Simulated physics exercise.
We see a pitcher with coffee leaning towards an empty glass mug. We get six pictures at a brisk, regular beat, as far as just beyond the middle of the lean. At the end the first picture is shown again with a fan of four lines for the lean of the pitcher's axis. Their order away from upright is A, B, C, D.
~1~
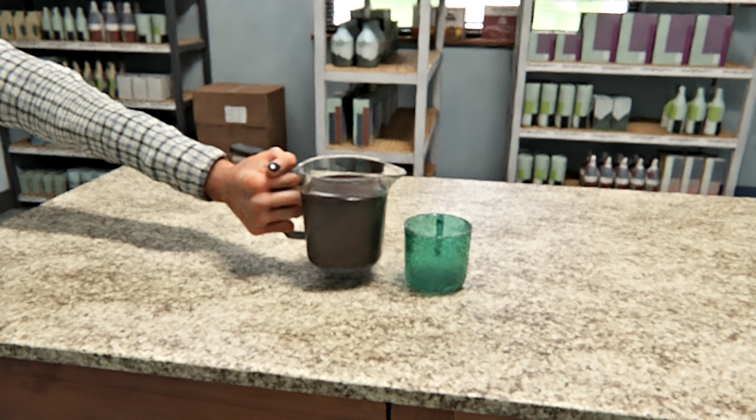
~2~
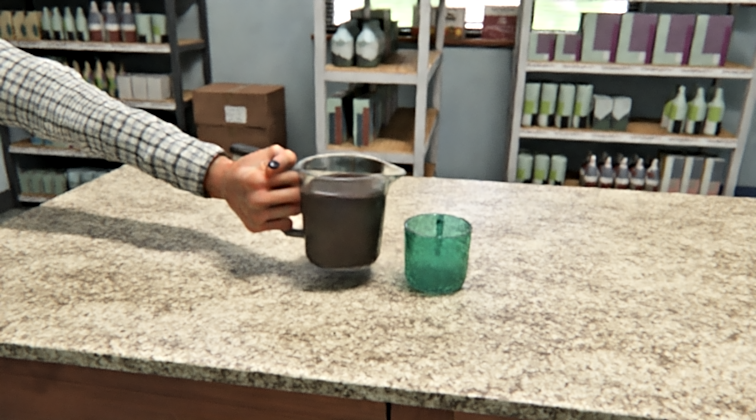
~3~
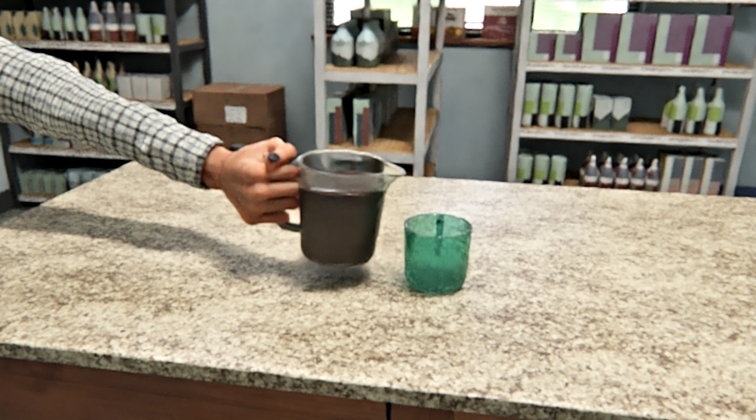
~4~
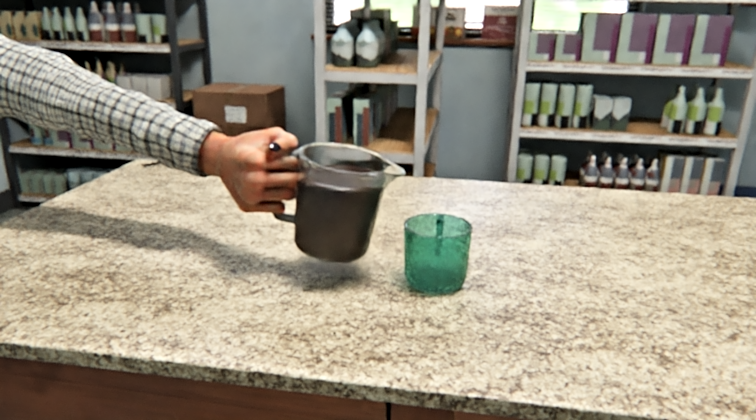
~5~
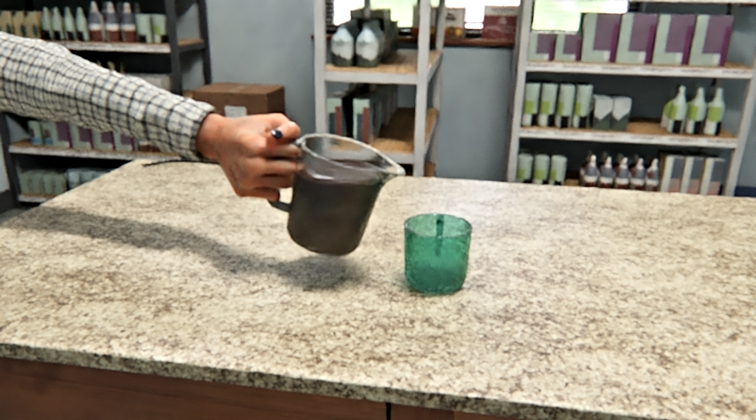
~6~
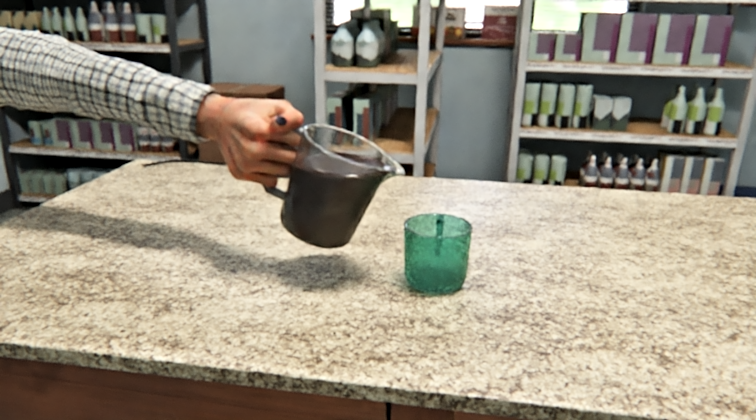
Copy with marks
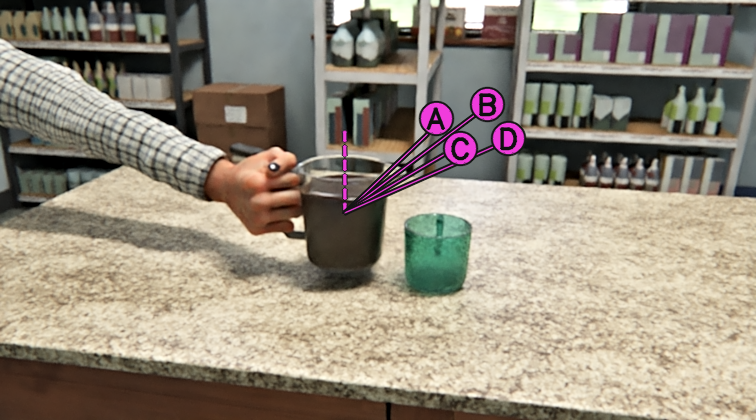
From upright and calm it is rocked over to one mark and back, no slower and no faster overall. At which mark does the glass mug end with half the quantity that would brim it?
Best: A.
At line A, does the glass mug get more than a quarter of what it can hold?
Yes, it does.
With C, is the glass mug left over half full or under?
Over.
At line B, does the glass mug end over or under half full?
Over.
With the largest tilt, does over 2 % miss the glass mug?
Yes, it does.
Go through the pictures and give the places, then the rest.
The first frame shows upright, lip at (404, 173); rim of the glass mug round (438, 224); nothing has left yet.
The second frame shows upright, lip at (404, 173); nothing has left yet.
The third frame shows tipped about 4°, lip at (404, 173); nothing has left yet.
The fourth frame shows tipped about 9°, lip at (404, 173); nothing has left yet.
The fifth frame shows tipped about 15°, lip at (404, 173); nothing has left yet.
The sixth frame shows tipped about 21°, lip at (403, 173); nothing has left yet.
In magenta, A at (427, 134); B at (474, 115); C at (443, 154); D at (493, 146).
With A, the glass mug ends with about 47 % of what it can hold.
With B, the glass mug ends with about 67 % of what it can hold.
With C, the glass mug ends with about 85 % of what it can hold; 3 % of the coffee is spilt.
With D, the glass mug ends with about 83 % of what it can hold; 15 % of the coffee is spilt.
